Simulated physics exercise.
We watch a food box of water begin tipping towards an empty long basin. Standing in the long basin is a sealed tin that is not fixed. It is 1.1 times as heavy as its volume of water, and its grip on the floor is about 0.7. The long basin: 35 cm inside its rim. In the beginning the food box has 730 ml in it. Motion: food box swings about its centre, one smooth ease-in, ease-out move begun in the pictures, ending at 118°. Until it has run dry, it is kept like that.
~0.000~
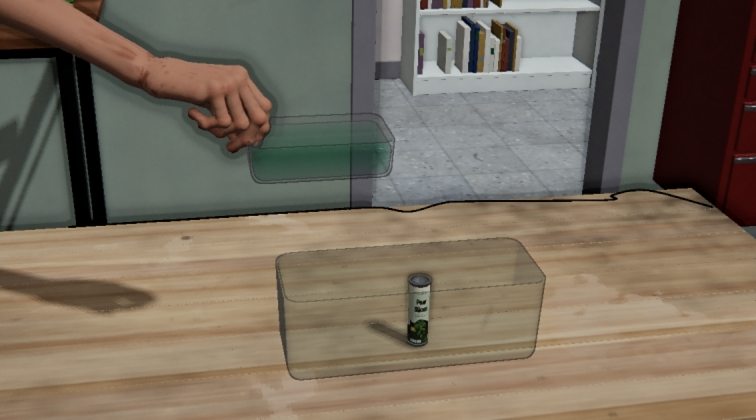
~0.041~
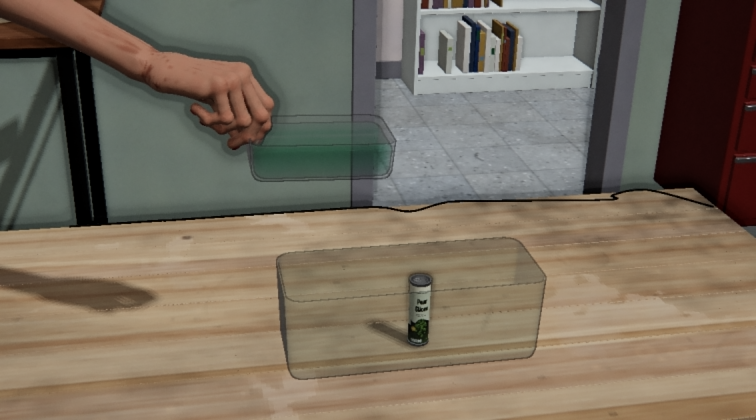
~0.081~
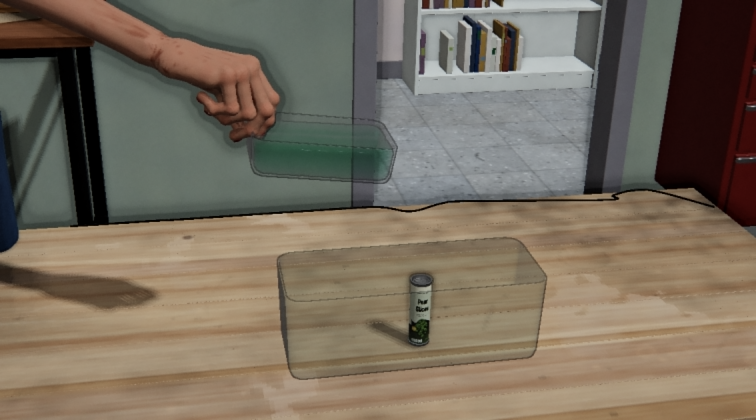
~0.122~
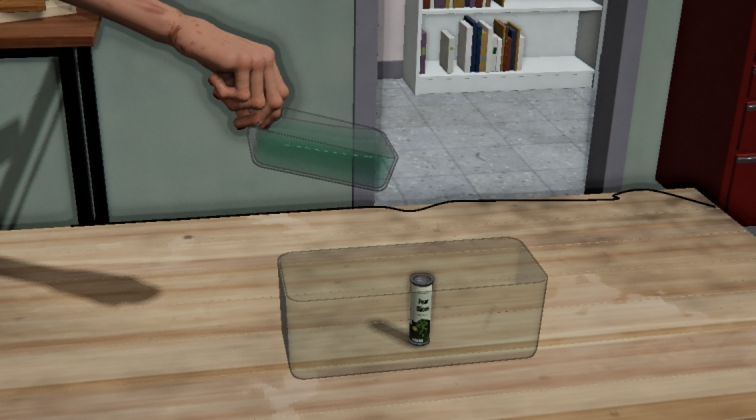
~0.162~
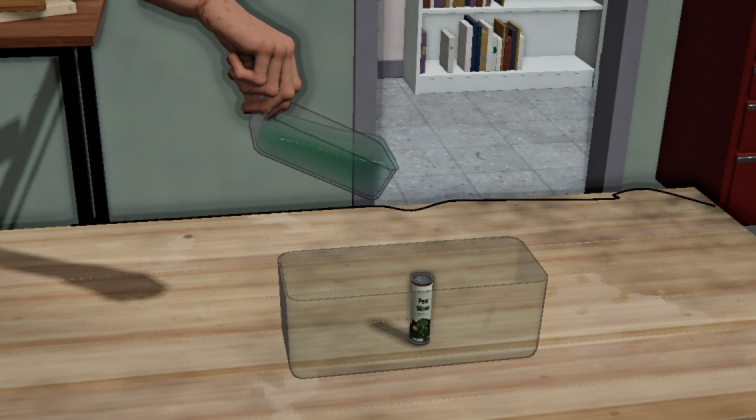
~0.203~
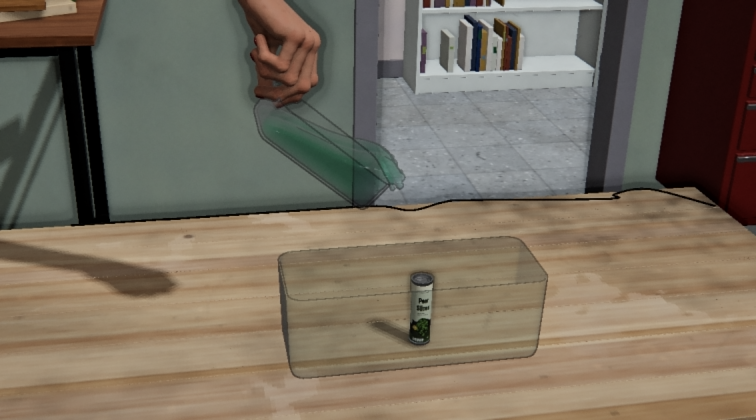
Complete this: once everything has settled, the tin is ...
Once everything has settled, the tin is lying over.
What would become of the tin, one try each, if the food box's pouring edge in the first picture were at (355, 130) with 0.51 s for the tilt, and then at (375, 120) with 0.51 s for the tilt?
In the first try it comes down; in the second it comes down.
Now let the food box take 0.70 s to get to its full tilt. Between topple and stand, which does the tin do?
Then it keeps standing.
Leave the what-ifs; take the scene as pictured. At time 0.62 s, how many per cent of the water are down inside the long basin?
Near 84 per cent of the total.
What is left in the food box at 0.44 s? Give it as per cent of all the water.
8 %.
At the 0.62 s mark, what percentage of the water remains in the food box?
About 0 per cent.
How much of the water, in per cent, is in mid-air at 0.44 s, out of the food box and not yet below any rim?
Roughly 28 percent.
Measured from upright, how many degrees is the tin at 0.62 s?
About 10°.
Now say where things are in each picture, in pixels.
In the first frame, it leans 0°; its right rim is at (387, 128); the water meets the walls at (248, 138) and (385, 132); the long basin's rim runs from (280, 279) to (532, 260); the tin's top is at (420, 283).
In the second frame, it leans 2°; its right rim is at (388, 130); the water meets the walls at (249, 136) and (385, 132).
In the third frame, it leans 7°; its right rim is at (390, 136); the water meets the walls at (252, 132) and (387, 136).
In the fourth frame, it leans 16°; its right rim is at (390, 146); the water meets the walls at (254, 127) and (389, 140); 1 per cent is over the edge.
In the fifth frame, it leans 27°; its right rim is at (388, 158); the water meets the walls at (256, 121) and (367, 144); 5 per cent is over the edge.
In the sixth frame, it leans 40°; its right rim is at (382, 173); the water meets the walls at (258, 115) and (360, 147); 13 per cent is over the edge.
Then, 0.44 s in, the tilt is 113° and 8 per cent is still to pour; the tin stands where it began.
Then, 0.62 s in, the tilt is 118° and 0 per cent is still to pour; the tin leans 12°.
Then, 0.81 s in, the tilt is 118° and 0 per cent is still to pour; the tin leans 50°.
Then, 1.01 s in, the tilt is 118° and 0 per cent is still to pour; the tin lies on its side.
Finally, the tin lies on its side.
